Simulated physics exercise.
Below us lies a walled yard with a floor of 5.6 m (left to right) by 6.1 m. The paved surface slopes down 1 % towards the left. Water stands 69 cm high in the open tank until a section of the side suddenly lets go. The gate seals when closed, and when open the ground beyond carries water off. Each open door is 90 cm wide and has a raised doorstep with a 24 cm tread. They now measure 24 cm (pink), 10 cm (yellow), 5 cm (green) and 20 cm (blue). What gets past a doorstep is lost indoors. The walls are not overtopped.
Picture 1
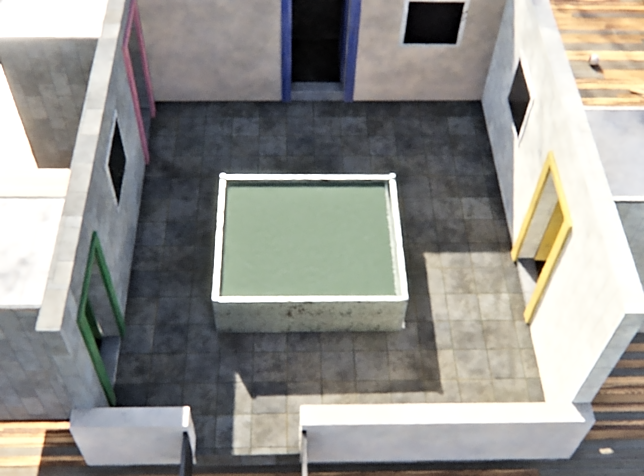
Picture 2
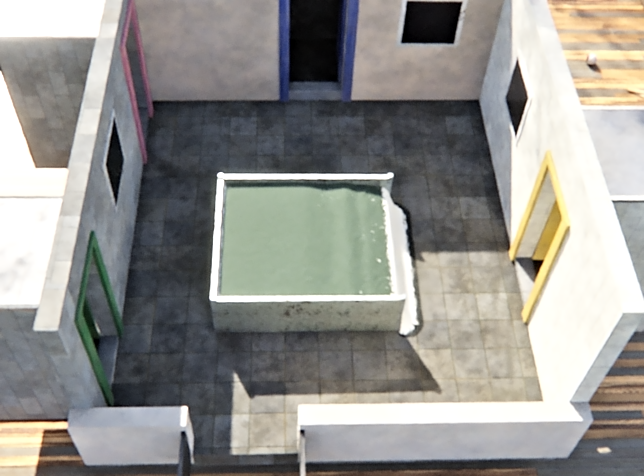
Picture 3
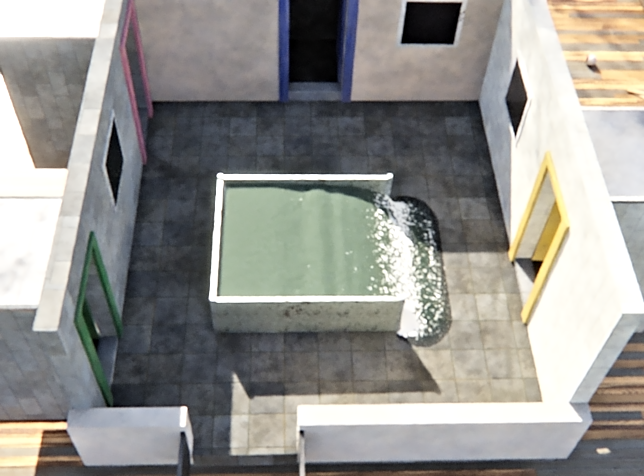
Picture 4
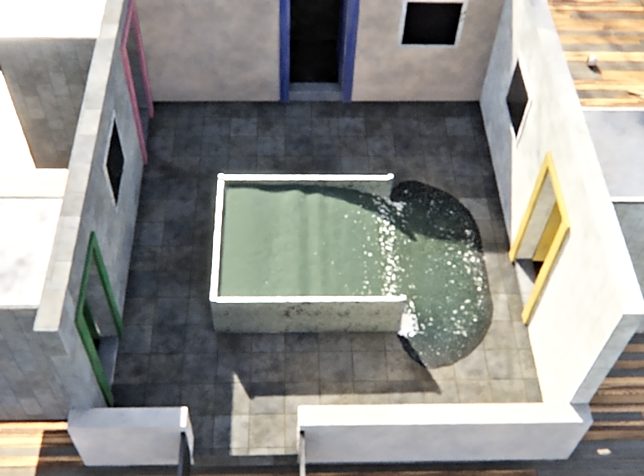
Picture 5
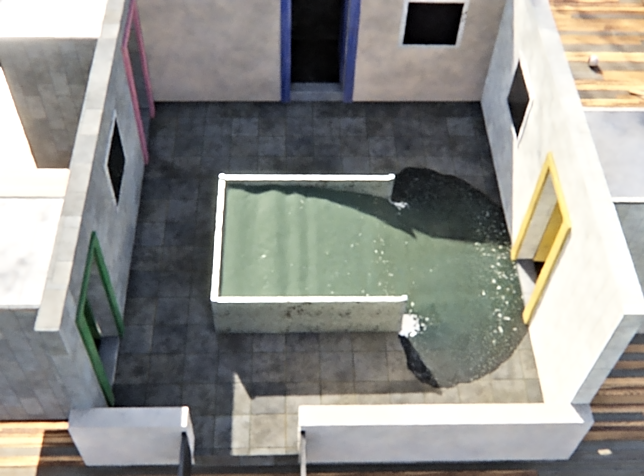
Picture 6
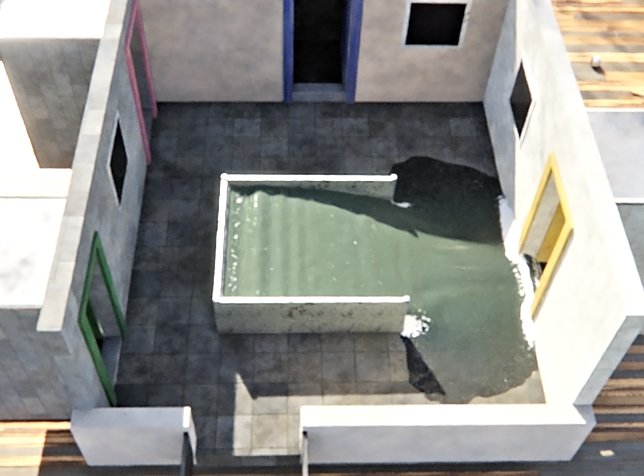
Green water rests level in a raised, white-rimmed tank, then pours out as the right side opens, spreading in a widening, glinting sheet across the grey paving to the right wall beside the yellow door. The walled yard is seen from high above, the view holding nearly still. A pink door stands at far left, green at near left, and blue at the back.
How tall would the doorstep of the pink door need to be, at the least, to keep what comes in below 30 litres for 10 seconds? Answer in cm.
Close to 12.5 cm is just enough.
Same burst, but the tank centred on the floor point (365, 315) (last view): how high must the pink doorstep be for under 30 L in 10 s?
Then roughly 11.5 cm.
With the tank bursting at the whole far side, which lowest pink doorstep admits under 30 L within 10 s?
Some 26 cm.
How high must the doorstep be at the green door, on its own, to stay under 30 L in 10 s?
Roughly 16 cm at green.
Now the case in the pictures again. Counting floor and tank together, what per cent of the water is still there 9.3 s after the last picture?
About 70 per cent.
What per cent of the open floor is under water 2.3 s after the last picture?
Some 50 per cent of it.
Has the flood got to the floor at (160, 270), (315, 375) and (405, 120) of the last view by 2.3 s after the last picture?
In turn: Dry, flooded, under water.
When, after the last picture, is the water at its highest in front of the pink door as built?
At about 4.5 s.
Then, 0.7 s after the last picture water covers 30 % of the floor, deepest (44 cm) near (525, 301); it has not reached the pink door.
Then, 2.3 s after the last picture water covers 50 % of the floor, deepest (36 cm) near (550, 419); it has not reached the pink door.
Then, 9.3 s after the last picture water covers 100 % of the floor, deepest (17 cm) near (109, 438); 11 cm at the pink door, 0 litres in over its 24 cm doorstep.
At the pink door as built, the water peaked near 18 cm, 4.3 s after the last picture.
With a doorstep of 11.5 cm, 48 litres would have come in within the 10 s; with 16 cm, 5 litres. So under 30 litres takes about 12.5 cm.
